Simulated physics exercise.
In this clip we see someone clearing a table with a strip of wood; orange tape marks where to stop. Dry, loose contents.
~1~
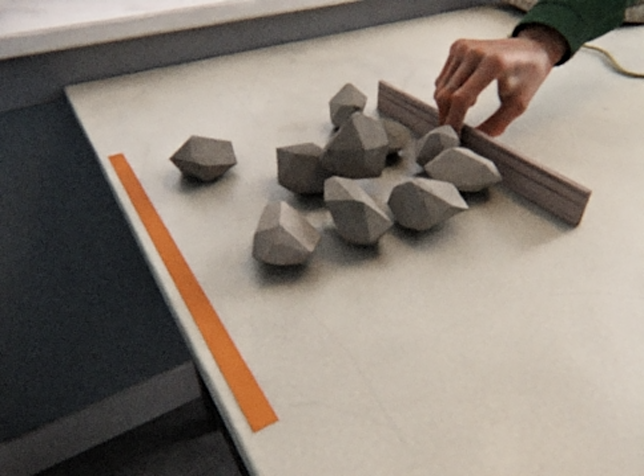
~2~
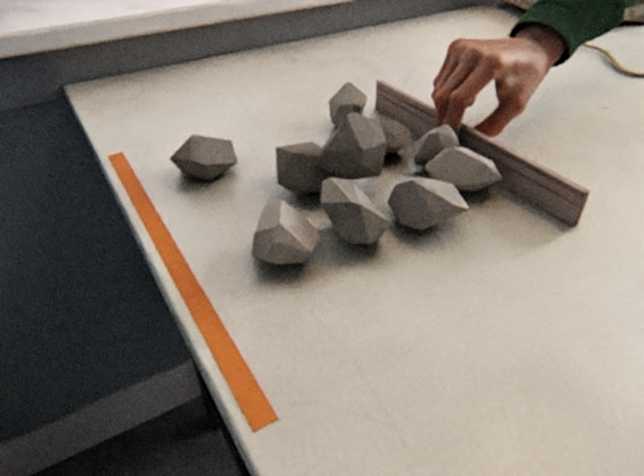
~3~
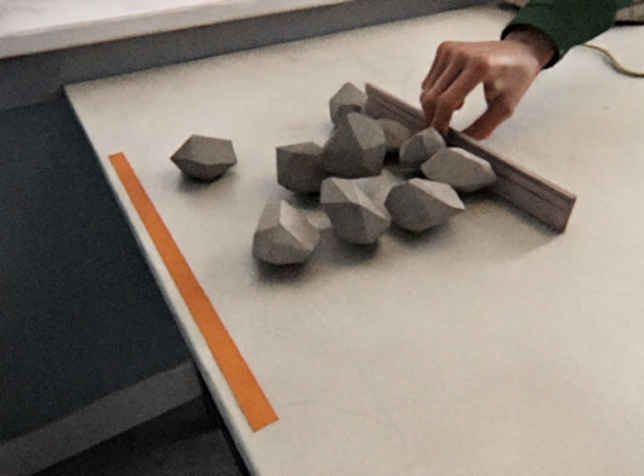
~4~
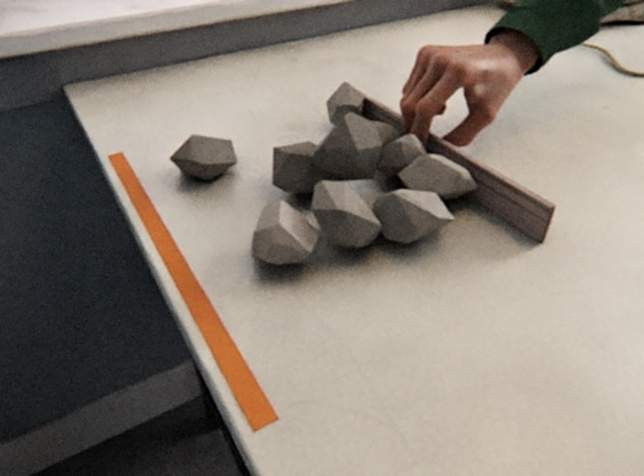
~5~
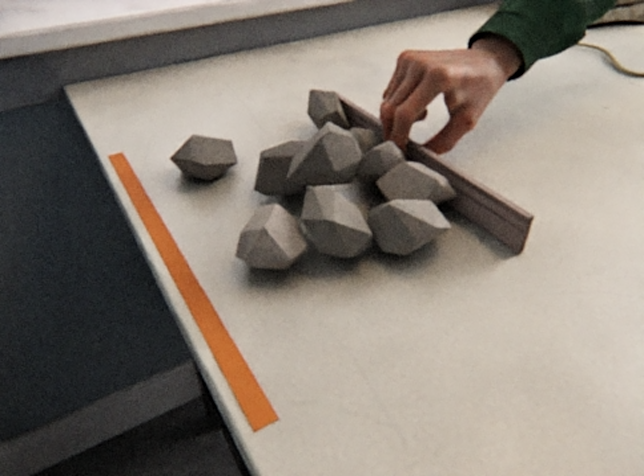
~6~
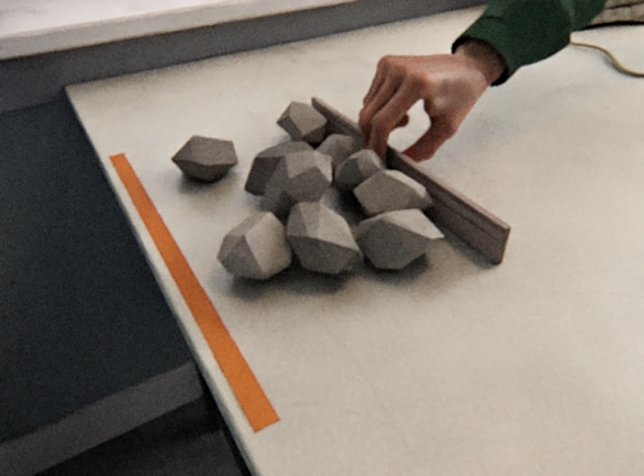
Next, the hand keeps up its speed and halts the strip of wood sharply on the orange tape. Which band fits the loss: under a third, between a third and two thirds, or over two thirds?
Expected result: The larger part, beyond two thirds.
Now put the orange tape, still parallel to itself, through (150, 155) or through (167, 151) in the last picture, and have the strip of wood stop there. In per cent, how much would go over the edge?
Case one: Around 80 percent; case two: 50 percent.
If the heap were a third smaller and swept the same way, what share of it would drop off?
My guess is about 100 per cent.
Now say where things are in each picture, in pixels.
In the first frame, strip of wood (563, 196), at rest; orange tape (120, 163), right by the edge; edge at (150, 264); the heap (360, 152), broken stones.
In the second frame, strip of wood (561, 196).
In the third frame, strip of wood (549, 202); the heap (357, 152), about a tenth pushed along.
In the fourth frame, strip of wood (528, 210).
In the fifth frame, strip of wood (507, 220); the heap (330, 164), almost all pushed along.
In the sixth frame, strip of wood (485, 230); orange tape (121, 163); edge at (151, 263); the heap (303, 187), almost all pushed along.
Just after the last frame, strip of wood still moving, near (280, 183); heap all on the table, its front near (149, 322).
A moment on, strip of wood stopped at the orange tape; heap every one over the edge.
When it is over, strip of wood stopped at the orange tape; heap every one over the edge.
